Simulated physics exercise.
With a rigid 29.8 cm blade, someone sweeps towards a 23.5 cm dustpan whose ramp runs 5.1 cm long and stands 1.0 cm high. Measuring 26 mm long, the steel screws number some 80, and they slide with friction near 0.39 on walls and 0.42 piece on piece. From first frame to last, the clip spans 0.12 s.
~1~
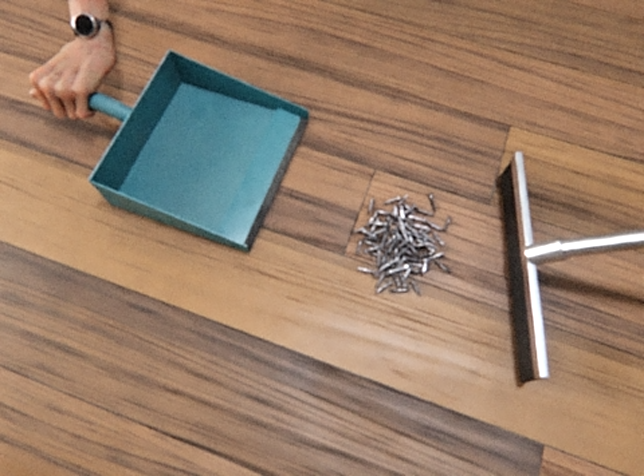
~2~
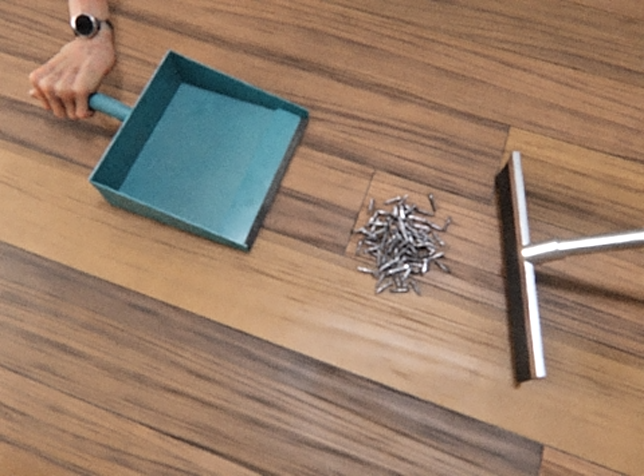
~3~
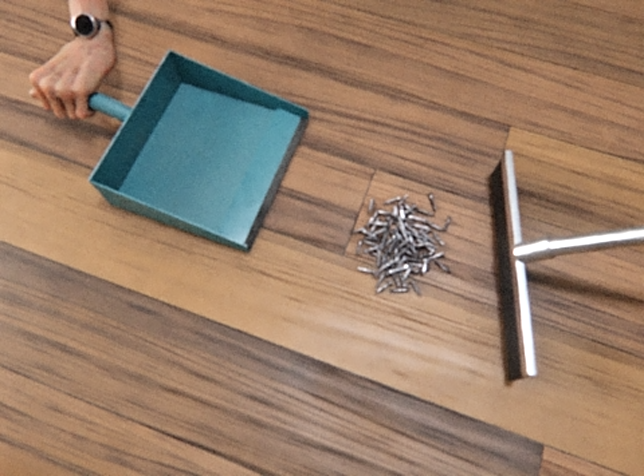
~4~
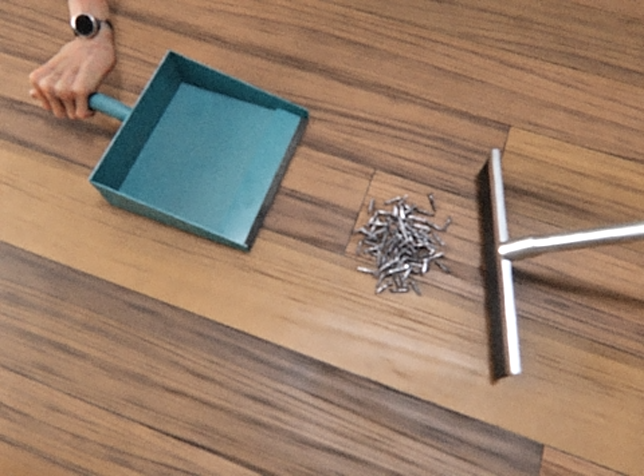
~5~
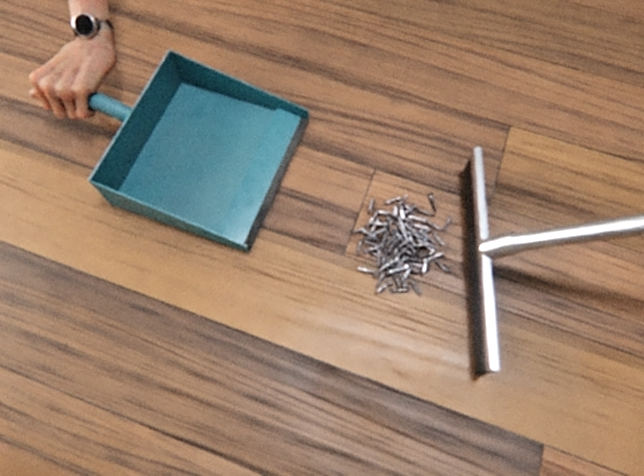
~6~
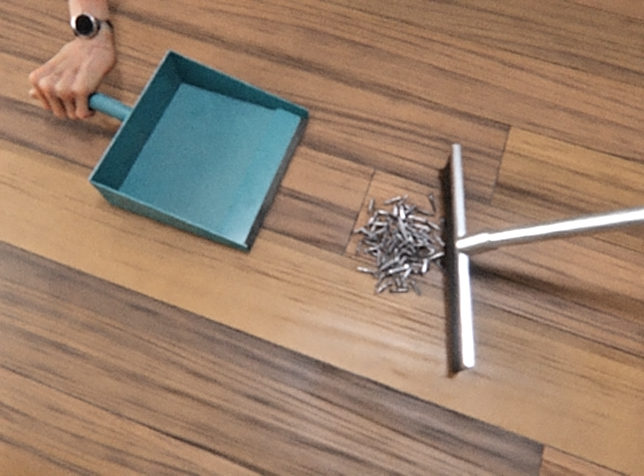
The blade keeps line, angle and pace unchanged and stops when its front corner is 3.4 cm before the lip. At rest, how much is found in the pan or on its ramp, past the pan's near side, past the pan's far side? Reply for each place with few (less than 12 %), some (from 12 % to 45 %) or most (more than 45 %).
Pan - some; near side - some; far side - few.
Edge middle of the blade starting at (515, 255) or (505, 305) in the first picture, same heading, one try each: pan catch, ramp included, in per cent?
Some 25 and 35 per cent.
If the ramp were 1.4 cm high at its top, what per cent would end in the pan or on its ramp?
35 per cent.
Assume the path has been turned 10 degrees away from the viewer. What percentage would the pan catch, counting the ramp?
Then about 30 per cent.
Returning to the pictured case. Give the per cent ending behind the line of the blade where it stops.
Something like 0 per cent, roughly.
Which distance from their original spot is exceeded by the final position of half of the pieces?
About 20 cm.
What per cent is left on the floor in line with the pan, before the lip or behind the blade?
Share there: About 35 %.
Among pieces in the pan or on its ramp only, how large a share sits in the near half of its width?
I'd put it at around 80 per cent.
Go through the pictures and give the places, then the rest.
The first picture shows blade from (540, 375) to (516, 159), moved 0.0 cm, 0 of the pieces shifted so far; middle of the pieces at (402, 239); pan at (201, 157).
The second picture shows blade from (537, 374) to (513, 159), moved 0.4 cm, 0 of the pieces shifted so far; middle of the pieces at (402, 239).
The third picture shows blade from (528, 373) to (506, 158), moved 1.4 cm, 0 of the pieces shifted so far; middle of the pieces at (402, 239).
The fourth picture shows blade from (512, 371) to (493, 156), moved 3.2 cm, 0 of the pieces shifted so far; middle of the pieces at (402, 239).
The fifth picture shows blade from (492, 368) to (475, 154), moved 5.6 cm, 0 of the pieces shifted so far; middle of the pieces at (402, 239).
The sixth picture shows blade from (467, 364) to (455, 151), moved 8.5 cm, 1 of the pieces shifted so far; middle of the pieces at (402, 239); pan at (201, 157).
Then, 0.10 s after the last picture, middle of the blade 16 cm from the lip; 0 % over the lip, far side 0 %, near side 5 %.
Then, 0.17 s after the last picture, middle of the blade 9 cm from the lip; 0 % over the lip, far side 0 %, near side 15 %.
Then, 0.37 s after the last picture, middle of the blade 8 cm from the lip; 35 % over the lip, far side 0 %, near side 30 %.
In the end, pan 35 %, near side 30 %, far side 0 %, in front of the lip or behind the blade 35 %.
